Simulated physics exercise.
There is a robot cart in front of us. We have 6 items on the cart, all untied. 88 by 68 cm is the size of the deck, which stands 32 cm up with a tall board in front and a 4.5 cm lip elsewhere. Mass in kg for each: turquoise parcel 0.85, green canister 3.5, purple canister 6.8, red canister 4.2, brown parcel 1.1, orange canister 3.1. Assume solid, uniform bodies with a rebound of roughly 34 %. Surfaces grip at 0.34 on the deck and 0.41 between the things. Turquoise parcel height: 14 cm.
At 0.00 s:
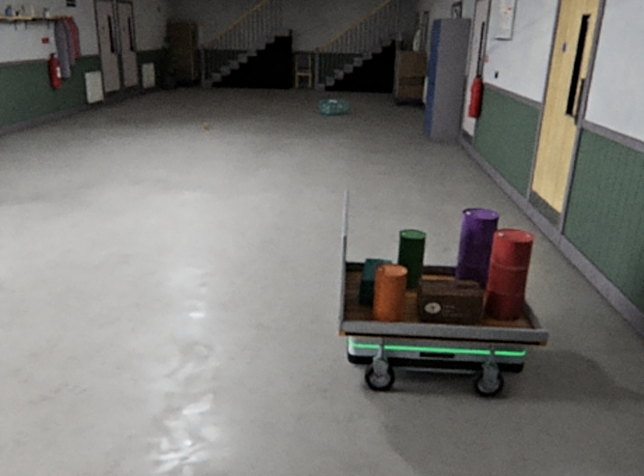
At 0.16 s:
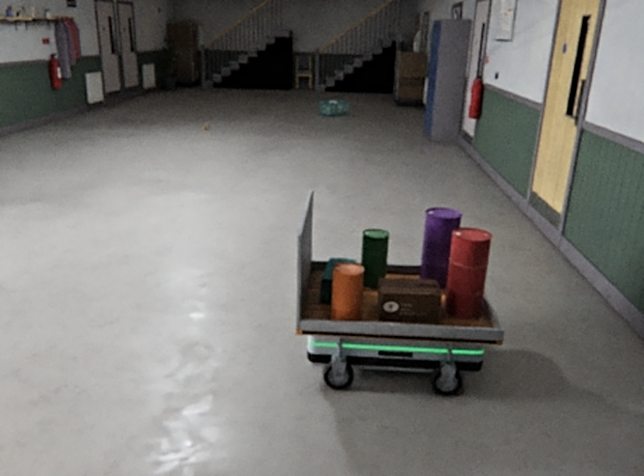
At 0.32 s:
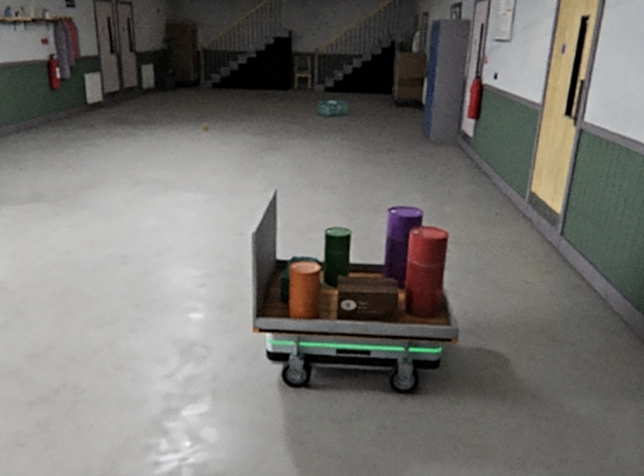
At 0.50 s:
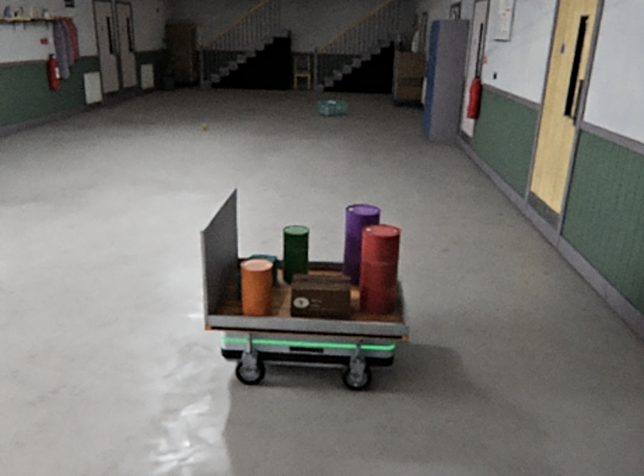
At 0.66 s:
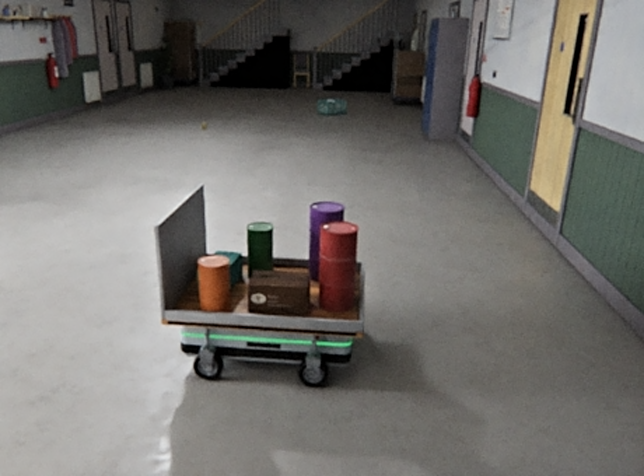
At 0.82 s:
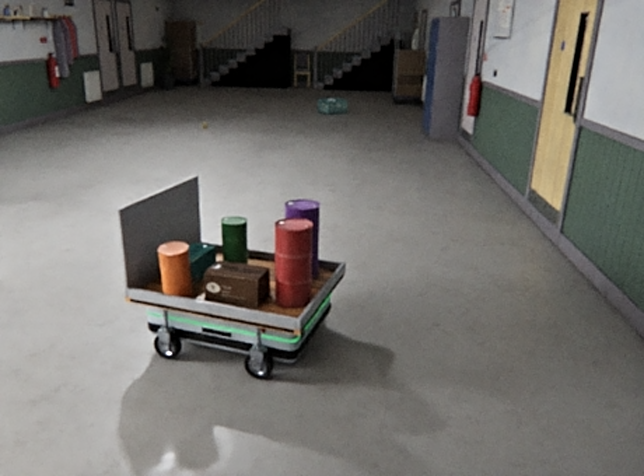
A low wheeled cart with a glowing green strip rolls leftward across the grey floor of a long hall, seen from slightly above by a still camera, with staircases at the far end and green-panelled walls on both sides. On its tray, behind a tall grey board at the left end, stand orange, green, purple and red canisters, a brown box and a partly hidden turquoise one. The cart glides steadily from right of centre to the left, then swings round somewhat, its load staying upright.
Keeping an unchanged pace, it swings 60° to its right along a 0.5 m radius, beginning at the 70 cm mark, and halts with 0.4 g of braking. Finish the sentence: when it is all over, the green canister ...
The green canister is still on its base.
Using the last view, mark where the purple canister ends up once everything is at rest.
My guess is roughly (251, 212).
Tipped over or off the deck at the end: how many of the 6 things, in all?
The answer: 0.
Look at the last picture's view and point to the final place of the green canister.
It settles at around (206, 207).
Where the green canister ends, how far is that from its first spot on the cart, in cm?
Around 14 centimetres.
By 0.92 s, 110 cm covered, turned 29°; green canister 8 cm from its spot near (224, 239); turquoise parcel 11 cm from its spot; orange canister tilted 5°.
By 1.12 s, 134 cm covered, turned 54°; green canister 13 cm from its spot near (219, 225); turquoise parcel 12 cm from its spot; brown parcel 8 cm from its spot.
By 1.42 s, 166 cm covered, turned 60°; green canister 13 cm from its spot near (209, 210); turquoise parcel 9 cm from its spot; brown parcel 9 cm from its spot.
When it is over (2.0 s), not toppled but over 10 cm from the start, turquoise parcel, green canister and orange canister; the other 3 within 10 cm of the start. In the last view, green canister near (206, 207).
